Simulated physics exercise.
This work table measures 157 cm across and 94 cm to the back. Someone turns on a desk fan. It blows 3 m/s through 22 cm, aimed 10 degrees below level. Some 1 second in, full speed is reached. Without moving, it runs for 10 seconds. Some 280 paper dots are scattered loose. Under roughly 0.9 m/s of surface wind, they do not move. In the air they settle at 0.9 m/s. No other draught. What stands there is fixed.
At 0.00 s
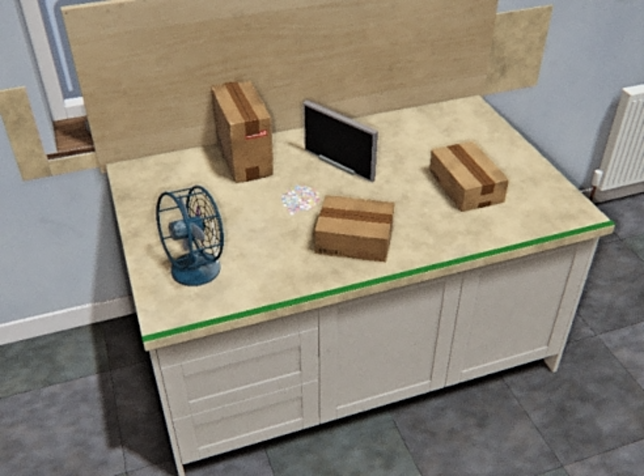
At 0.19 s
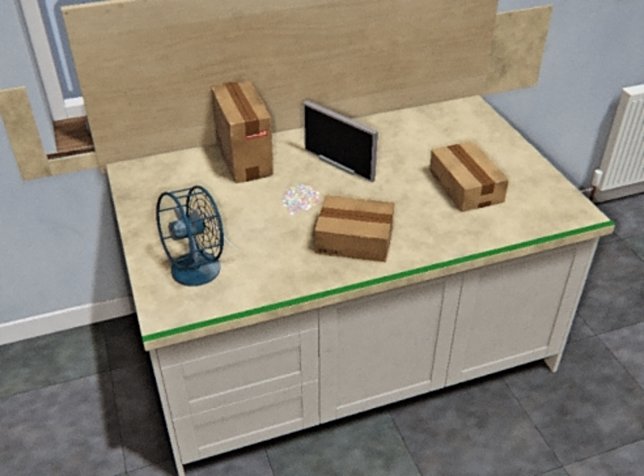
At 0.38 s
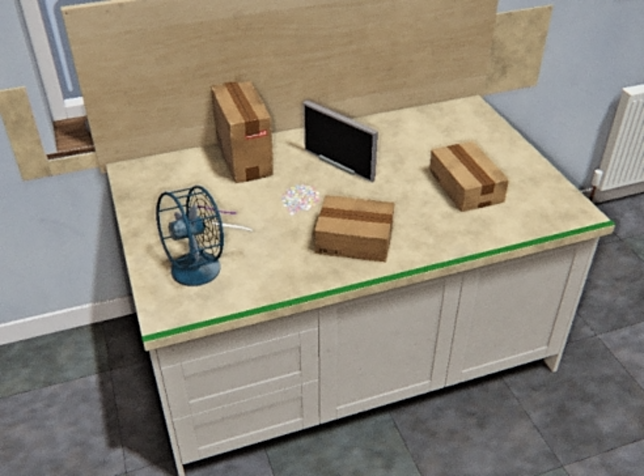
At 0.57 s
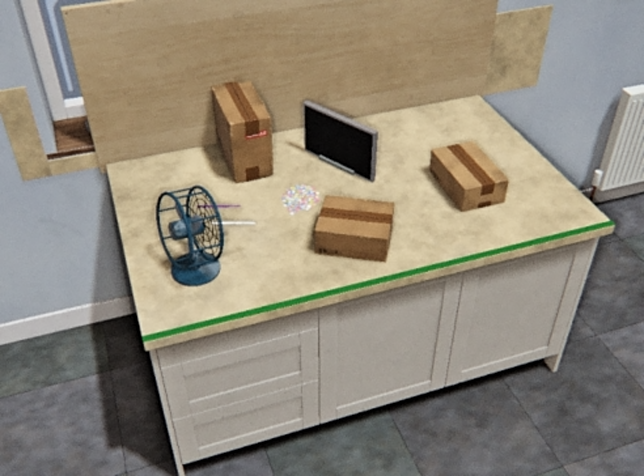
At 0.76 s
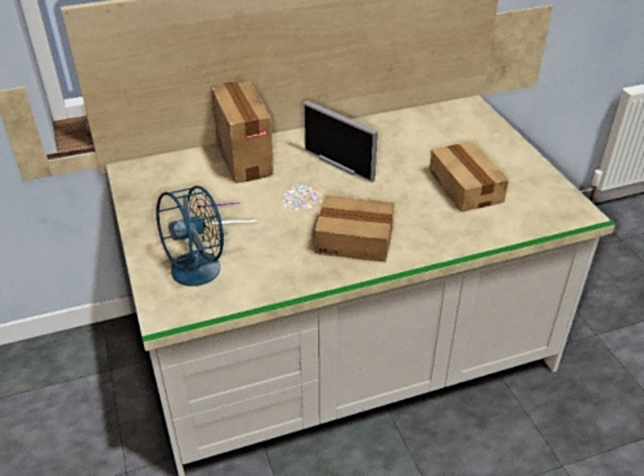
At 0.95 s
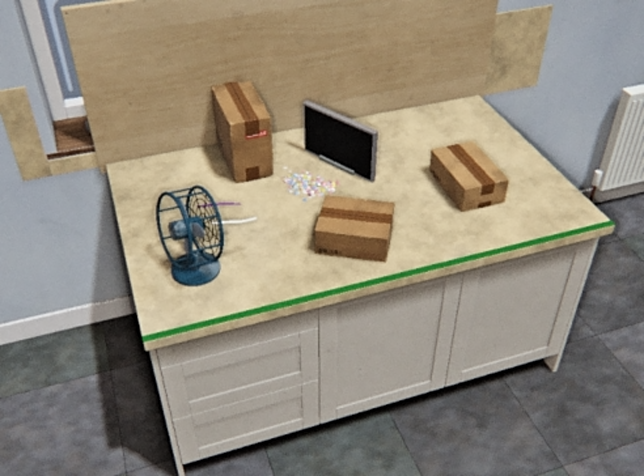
In the video, a blue desk fan stands on a work table with cardboard boxes, a laptop and a patch of paper dots; streamers lift from the fan, then the dots shift slightly toward the right.
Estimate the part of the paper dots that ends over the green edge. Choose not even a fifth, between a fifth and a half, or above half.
When it settles, only under one in five lie over the green edge.
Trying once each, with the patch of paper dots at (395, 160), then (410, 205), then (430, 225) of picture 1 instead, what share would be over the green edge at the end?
First try 0 %, second 100 %, third 100 %.
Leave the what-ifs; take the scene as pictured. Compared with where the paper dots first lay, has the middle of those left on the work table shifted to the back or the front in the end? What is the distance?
Towards the back, some 45 cm.
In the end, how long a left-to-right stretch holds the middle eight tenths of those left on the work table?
Spread, left to right: Approx. 50 cm.
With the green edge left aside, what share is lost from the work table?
Near 0 %.
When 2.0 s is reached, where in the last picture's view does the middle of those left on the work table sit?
Centre point: About (267, 133) px.
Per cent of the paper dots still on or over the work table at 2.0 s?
Some 100 per cent.
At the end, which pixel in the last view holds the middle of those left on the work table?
(259, 134).
After 2.0 s the count stands so, 4 % are over the green edge; the middle of those still in play is near (267, 133).
After 3.2 s the count stands so, 4 % are over the green edge; the middle of those still in play is near (263, 134).
After 5.5 s the count stands so, 4 % are over the green edge; the middle of those still in play is near (260, 135).
After 10.0 s, at the end, 5 % are over the green edge; the middle of those still in play is near (259, 134).
